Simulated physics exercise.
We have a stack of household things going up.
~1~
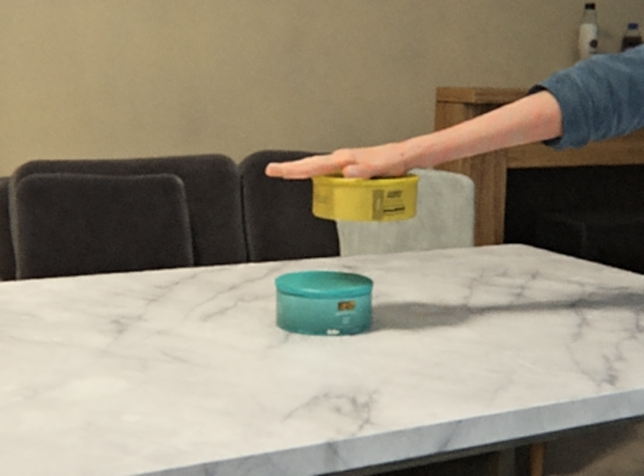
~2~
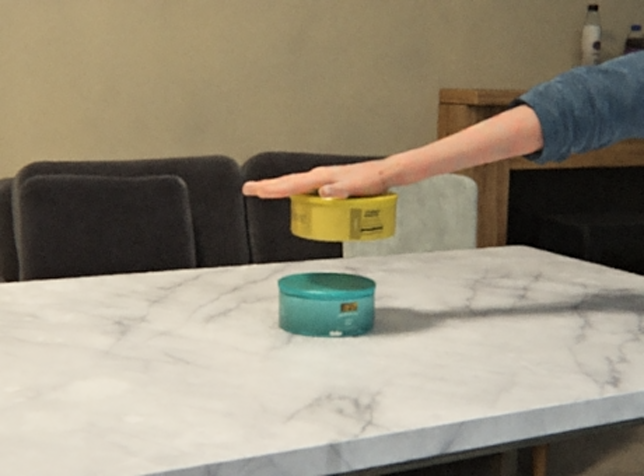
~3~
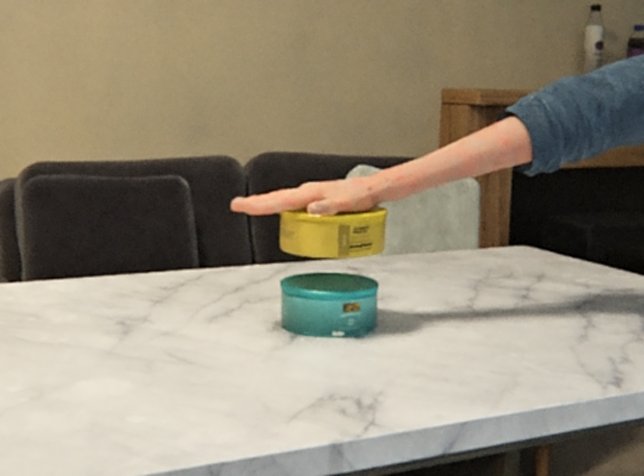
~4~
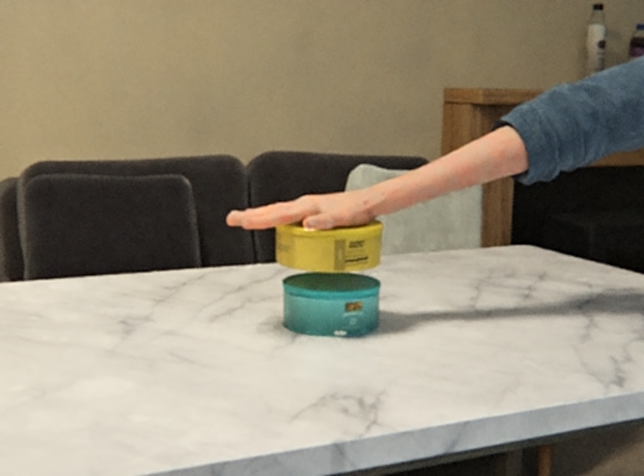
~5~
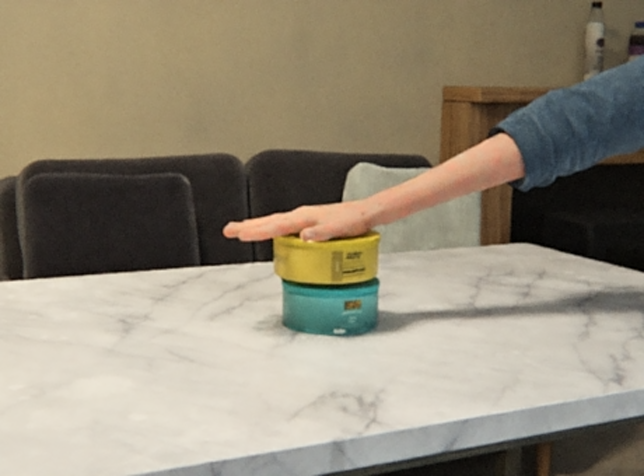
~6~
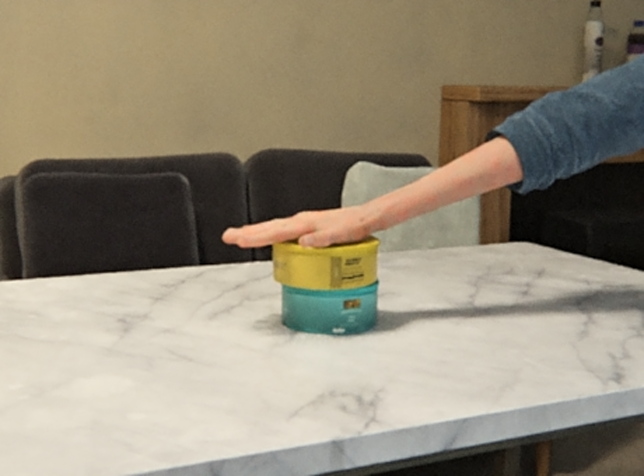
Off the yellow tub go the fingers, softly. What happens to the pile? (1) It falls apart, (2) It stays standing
It stays standing.
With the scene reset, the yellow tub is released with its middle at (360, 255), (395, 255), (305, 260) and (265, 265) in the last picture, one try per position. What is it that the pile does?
First try: It holds; second try: It comes apart; third try: It keeps its balance; fourth try: It loses its balance.
Then, 0.20 s later than the last frame, all is still.
Then, 0.60 s later than the last frame, yellow tub resting near (325, 260).
When it is over, both as before. End places, in pixels of the last picture, yellow tub near (325, 260). The pile stays up.
